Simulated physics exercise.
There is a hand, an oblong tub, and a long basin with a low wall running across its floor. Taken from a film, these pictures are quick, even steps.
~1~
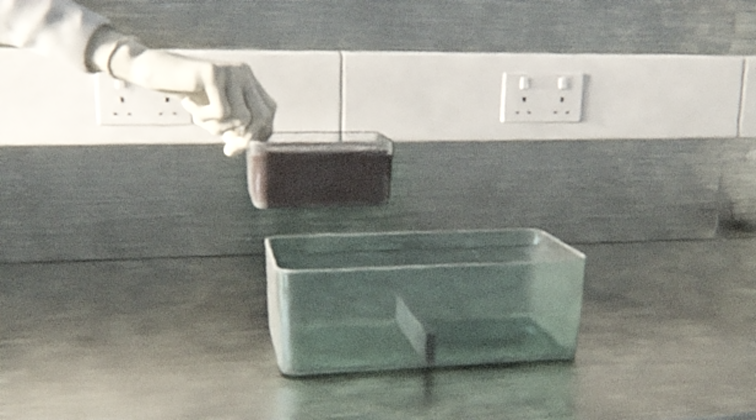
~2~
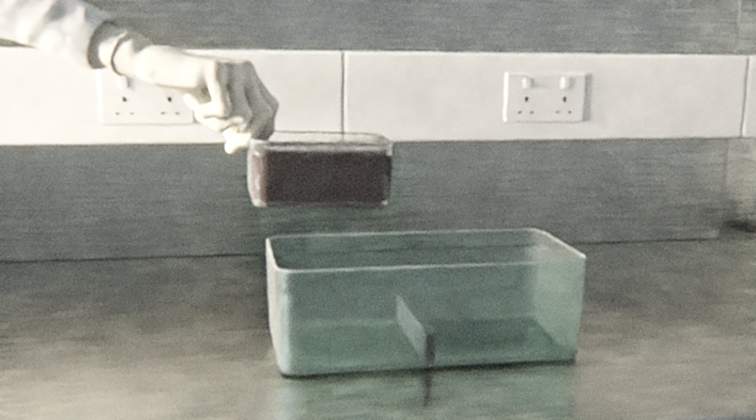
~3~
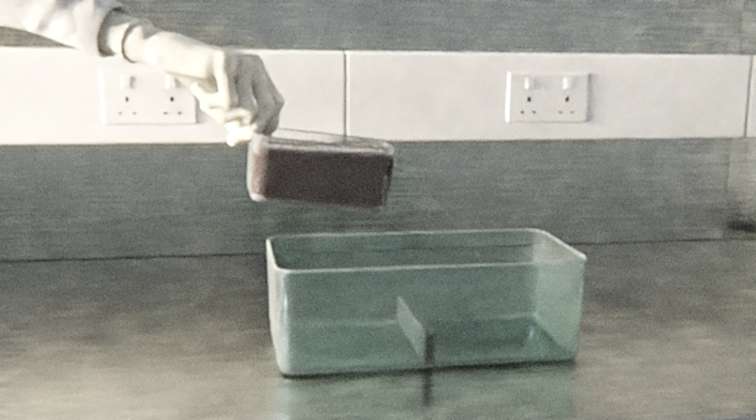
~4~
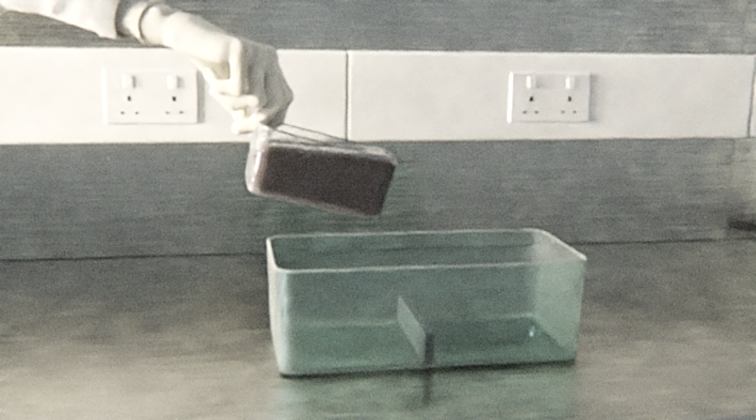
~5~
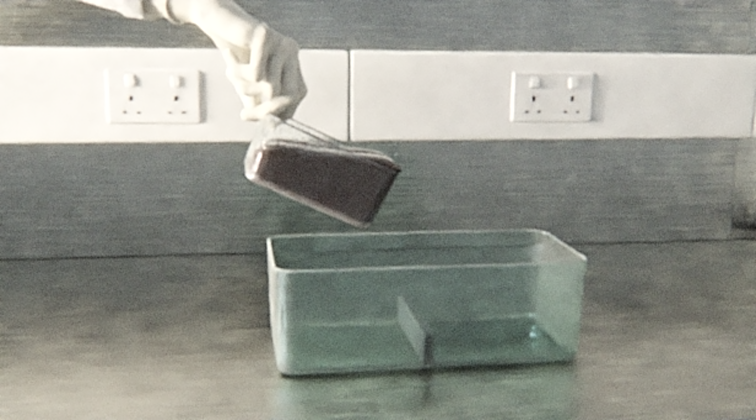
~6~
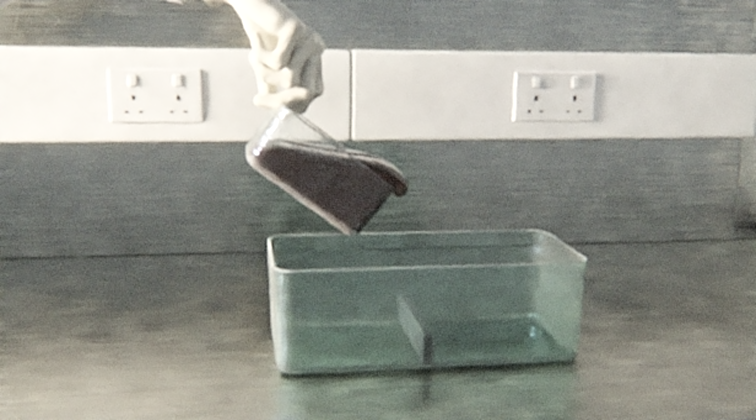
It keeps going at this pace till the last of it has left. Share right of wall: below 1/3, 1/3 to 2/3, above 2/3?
Looks to me like the right side of the wall gets at least a third but no more than two thirds.
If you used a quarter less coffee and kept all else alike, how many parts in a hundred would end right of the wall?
Near 45 in a hundred.
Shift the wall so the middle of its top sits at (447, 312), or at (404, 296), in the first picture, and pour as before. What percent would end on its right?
With the first placement it is 25 %, with the second 65 %.
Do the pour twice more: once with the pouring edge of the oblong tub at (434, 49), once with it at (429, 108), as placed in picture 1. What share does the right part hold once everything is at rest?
80 %, then 75 %.
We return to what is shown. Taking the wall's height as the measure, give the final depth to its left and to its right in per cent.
40 per cent left, 40 per cent right.
A moment on, the oblong tub is tipped right over and 9 per cent is still to pour, 28 is left of the wall and 48 right of it.
Next, the oblong tub is tipped right over and 1 per cent is still to pour, 42 is left of the wall and 52 right of it.
Then the oblong tub is tipped right over and 0 per cent is still to pour, 44 is left of the wall and 53 right of it.
Later the oblong tub is tipped right over and 0 per cent is still to pour, 45 is left of the wall and 53 right of it.
Finally, 45 per cent lies left of the wall, 53 right of it and 2 outside.
